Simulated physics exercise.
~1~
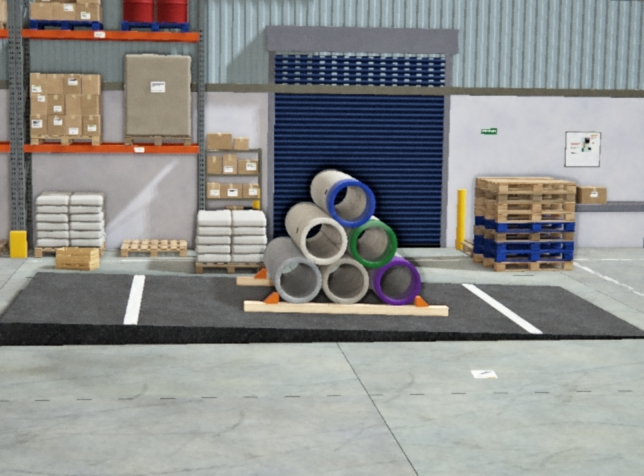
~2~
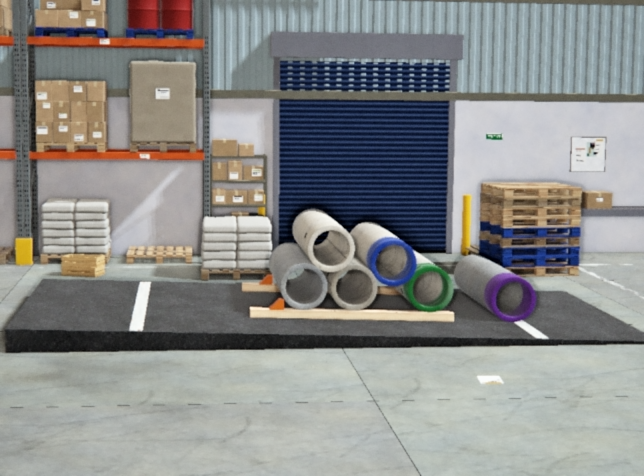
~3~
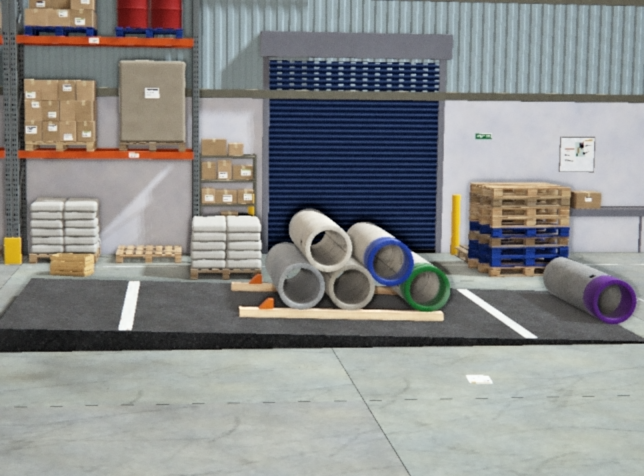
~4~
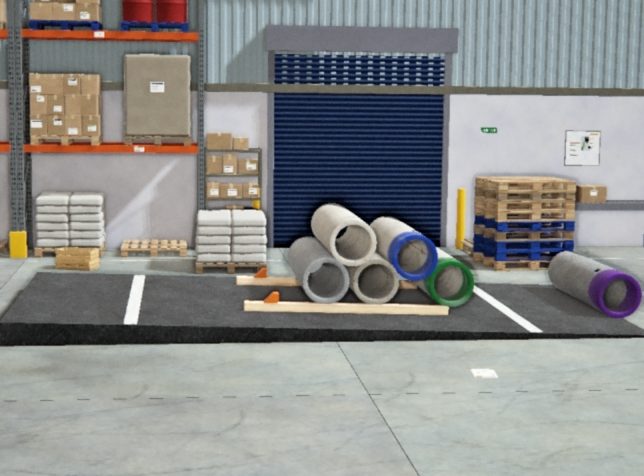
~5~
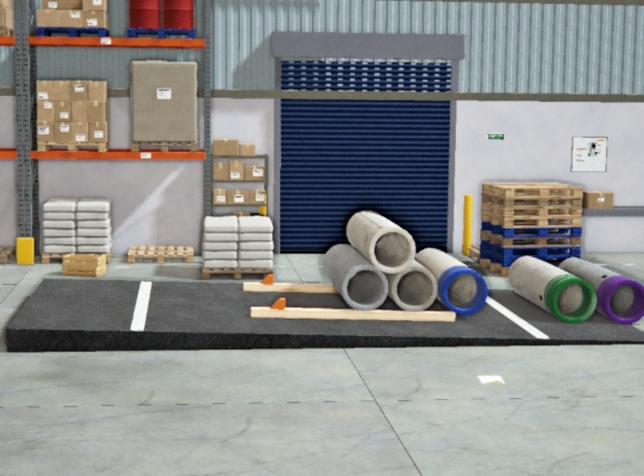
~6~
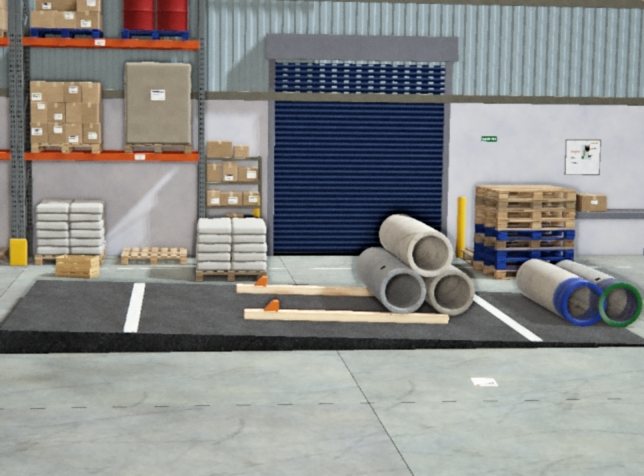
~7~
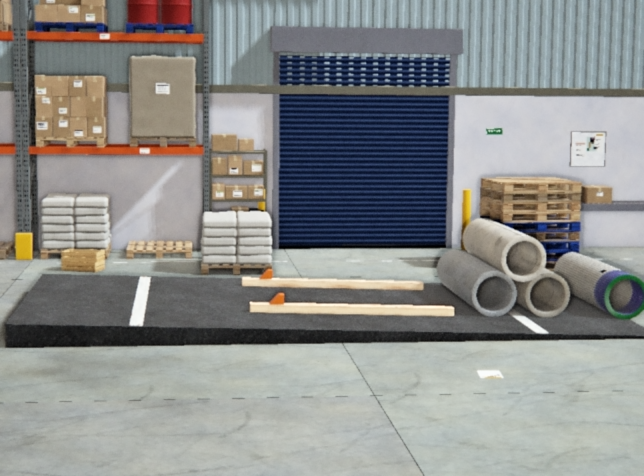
Stacked concrete pipes spill rightward, purple first, then green and blue, all passing the line.
